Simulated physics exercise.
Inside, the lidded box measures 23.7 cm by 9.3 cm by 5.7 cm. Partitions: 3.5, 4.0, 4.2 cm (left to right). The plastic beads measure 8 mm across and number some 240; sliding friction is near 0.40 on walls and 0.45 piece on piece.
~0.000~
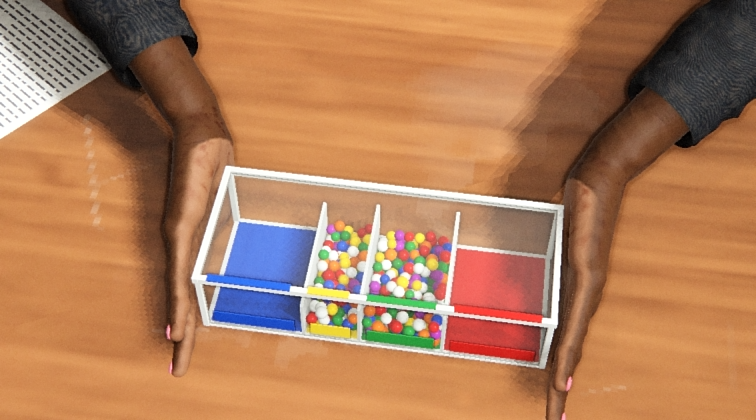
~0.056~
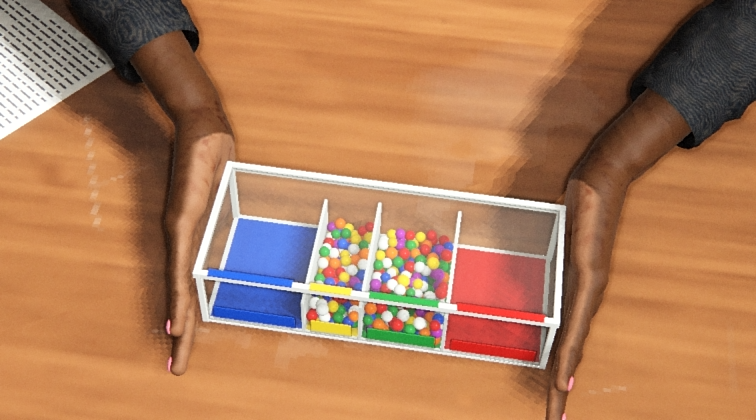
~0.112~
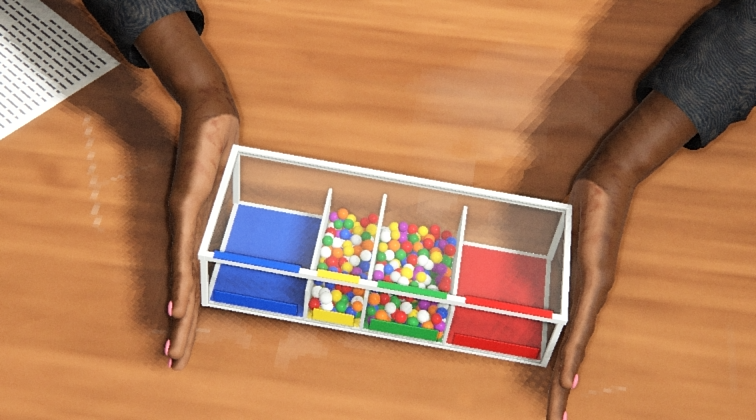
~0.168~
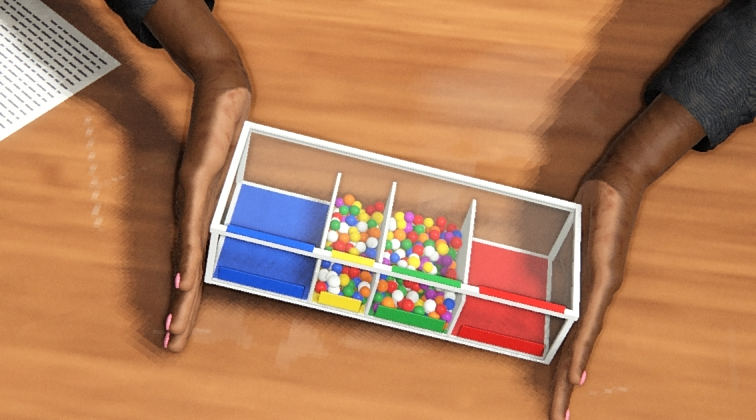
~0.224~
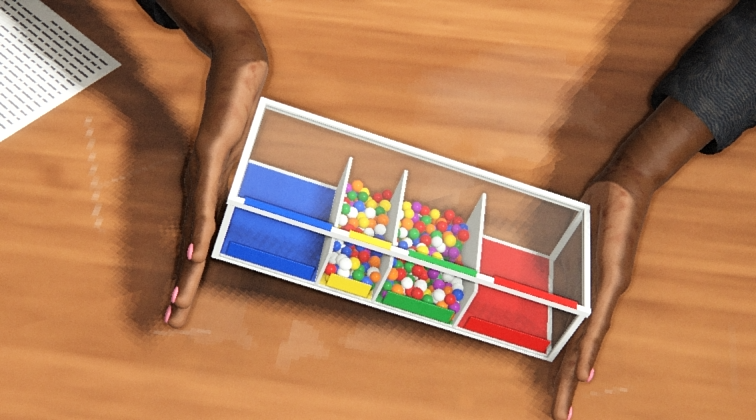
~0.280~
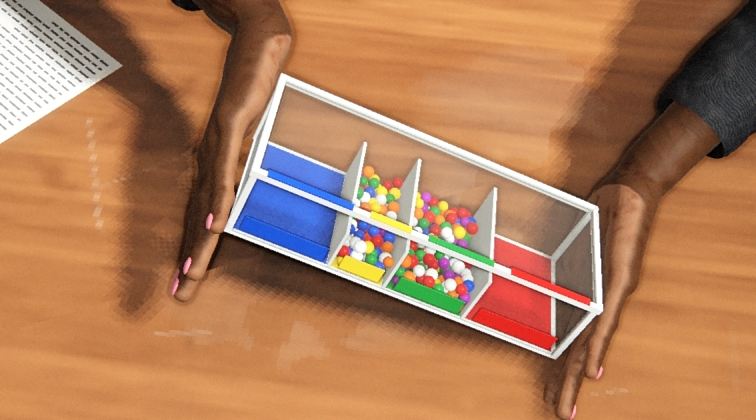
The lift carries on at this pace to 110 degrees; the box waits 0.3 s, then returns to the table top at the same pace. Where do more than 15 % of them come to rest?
Red yes, blue no, green yes, yellow yes.
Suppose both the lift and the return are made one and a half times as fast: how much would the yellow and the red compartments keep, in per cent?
Yellow 20, red 15.
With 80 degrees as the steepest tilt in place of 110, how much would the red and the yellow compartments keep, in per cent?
Red 10; yellow 35.
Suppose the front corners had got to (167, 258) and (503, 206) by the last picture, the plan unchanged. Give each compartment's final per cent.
Red 0, blue 60, green 35, yellow 5.
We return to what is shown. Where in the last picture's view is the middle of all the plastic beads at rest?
At about (423, 269).
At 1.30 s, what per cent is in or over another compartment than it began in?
Some 30 per cent.
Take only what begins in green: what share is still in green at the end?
Some 70 per cent.
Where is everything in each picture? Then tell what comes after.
The first picture shows box tilt 0 degrees, front corners at (199, 277) and (551, 321); green 60 %, yellow 40 %.
The second picture shows box tilt 1 degrees, front corners at (201, 271) and (553, 320).
The third picture shows box tilt 6 degrees, front corners at (206, 253) and (561, 317), lowest corner right back.
The fourth picture shows box tilt 12 degrees, front corners at (218, 226) and (572, 313), lowest corner right back.
The fifth picture shows box tilt 18 degrees, front corners at (235, 199) and (583, 309), lowest corner right back.
The sixth picture shows box tilt 24 degrees, front corners at (258, 171) and (595, 306), lowest corner right back; green 60 %, yellow 40 %. The box's pace is about 110 degrees a second.
Then, at 1.30 s, tilt 110 degrees; red 15 %, green 55 %, yellow 30 %.
After 1.99 s, tilt 55 degrees; red 20 %, green 55 %, yellow 30 %.
After 2.71 s, tilt 0 degrees; red 20 %, green 50 %, yellow 25 %.
In the end, at 3.2 s, red 20 %, blue 0 %, green 50 %, yellow 25 %.
